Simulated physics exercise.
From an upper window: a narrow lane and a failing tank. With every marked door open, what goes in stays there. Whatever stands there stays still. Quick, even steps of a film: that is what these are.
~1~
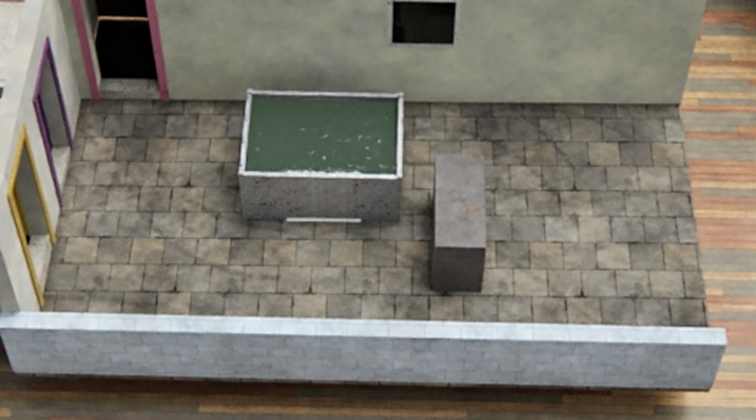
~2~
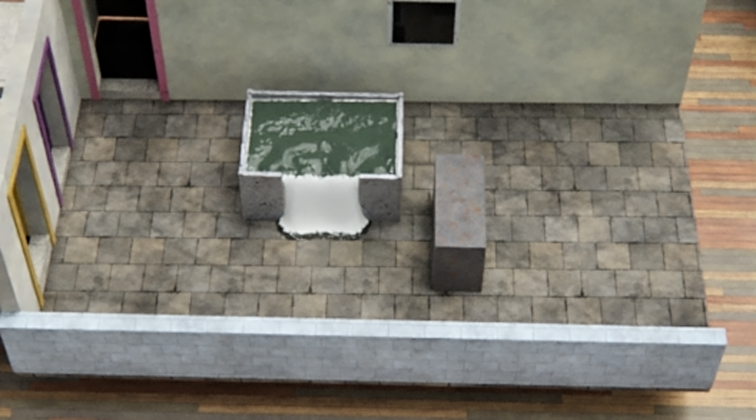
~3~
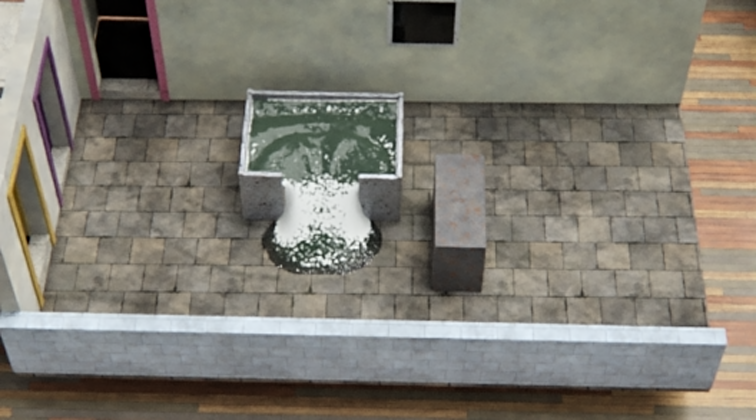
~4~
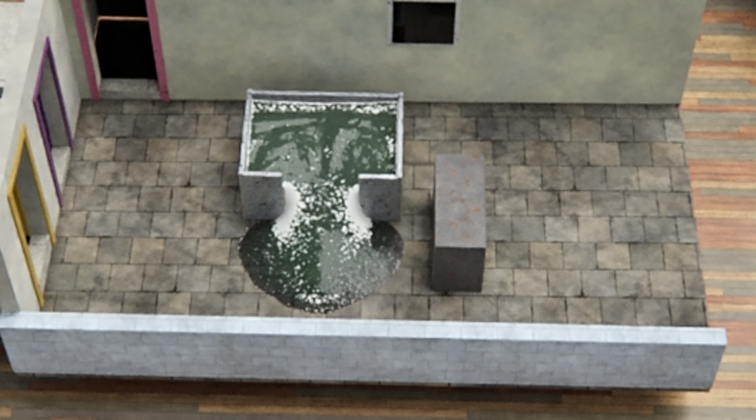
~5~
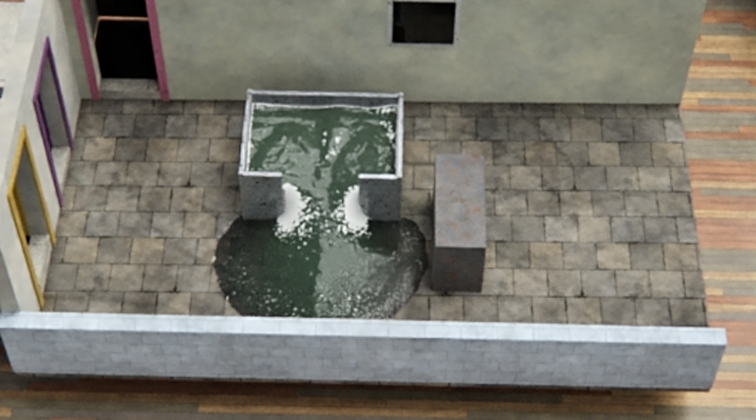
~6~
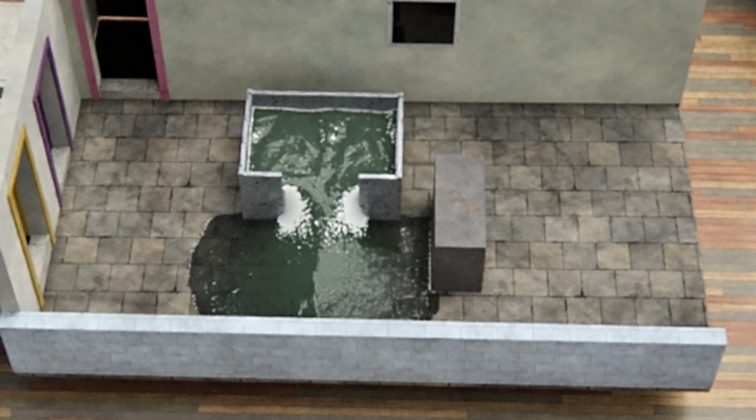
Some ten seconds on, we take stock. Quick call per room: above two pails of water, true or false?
Pink door: False; purple door: False; yellow door: False.
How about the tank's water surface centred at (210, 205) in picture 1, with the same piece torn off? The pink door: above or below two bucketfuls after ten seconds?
Result - pink door crosses the threshold.
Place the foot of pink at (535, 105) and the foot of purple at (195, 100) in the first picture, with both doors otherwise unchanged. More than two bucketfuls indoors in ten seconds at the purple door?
Briefly, purple door remains below the mark.
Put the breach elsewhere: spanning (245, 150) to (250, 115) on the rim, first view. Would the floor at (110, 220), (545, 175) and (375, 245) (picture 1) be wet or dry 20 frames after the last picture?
Taking the three spots as listed, they end up inundated, spared and spared.
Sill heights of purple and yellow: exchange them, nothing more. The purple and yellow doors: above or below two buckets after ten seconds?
Purple door: Within bounds. Yellow door: Over the threshold.
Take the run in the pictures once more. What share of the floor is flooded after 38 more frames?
That should be about 80 %.
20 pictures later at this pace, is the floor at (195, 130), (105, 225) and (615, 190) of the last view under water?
Taking them as listed, they are spared, waterlogged and waterlogged.
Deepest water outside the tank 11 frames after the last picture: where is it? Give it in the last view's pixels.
Pointing at (34, 347).
A moment on, water covers 25 % of the floor; the pink door not reached, the purple door not reached, the yellow door not reached.
Next, water covers 35 % of the floor; the pink door not reached, the purple door not reached, the yellow door wet at the sill, nothing in.
Then, water covers 60 % of the floor; the pink door wet at the sill, nothing in, the purple door wet at the sill, nothing in, the yellow door wet at the sill, nothing in.
Later, water covers 80 % of the floor; the pink door under two buckets in, the purple door wet at the sill, nothing in, the yellow door wet at the sill, nothing in.
In the end, water covers 90 % of the floor; the pink door under two buckets in, the purple door under two buckets in, the yellow door wet at the sill, nothing in.
